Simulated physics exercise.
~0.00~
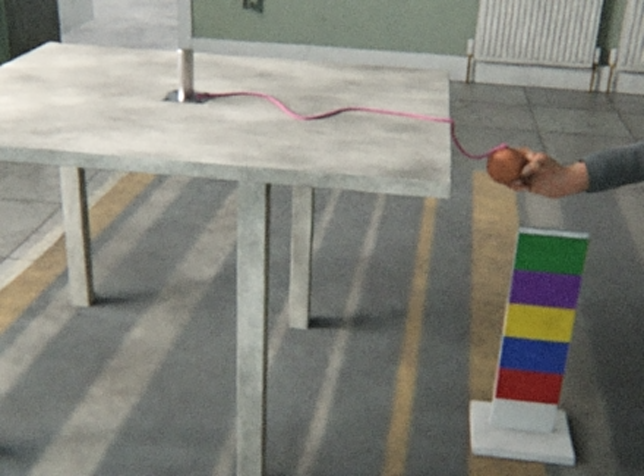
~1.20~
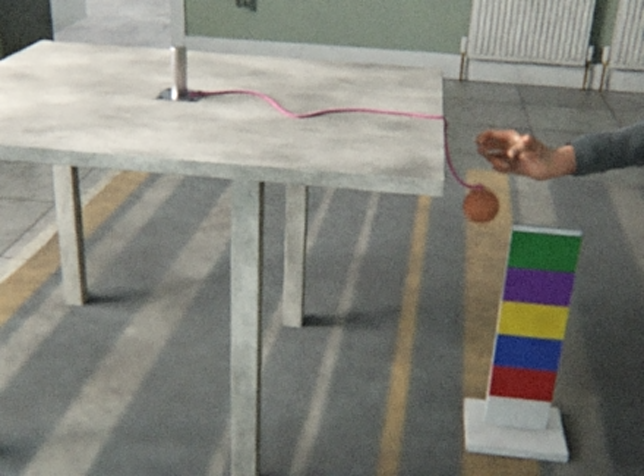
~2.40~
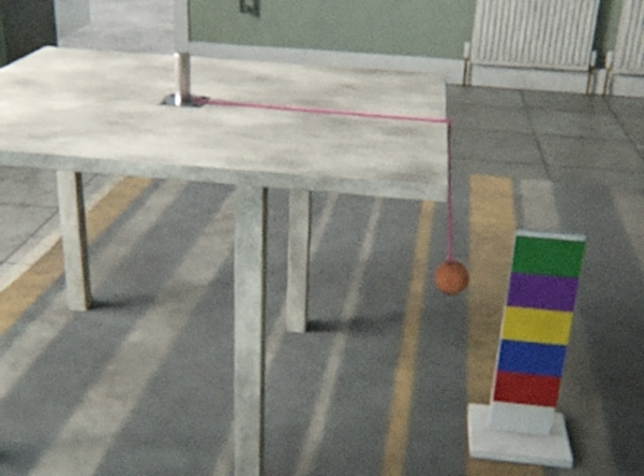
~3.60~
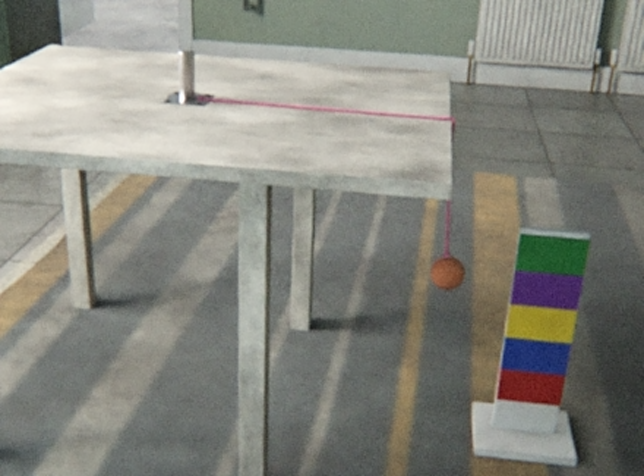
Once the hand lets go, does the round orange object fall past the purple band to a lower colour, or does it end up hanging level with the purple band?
It ends up hanging from the lace with its centre level with the purple band.
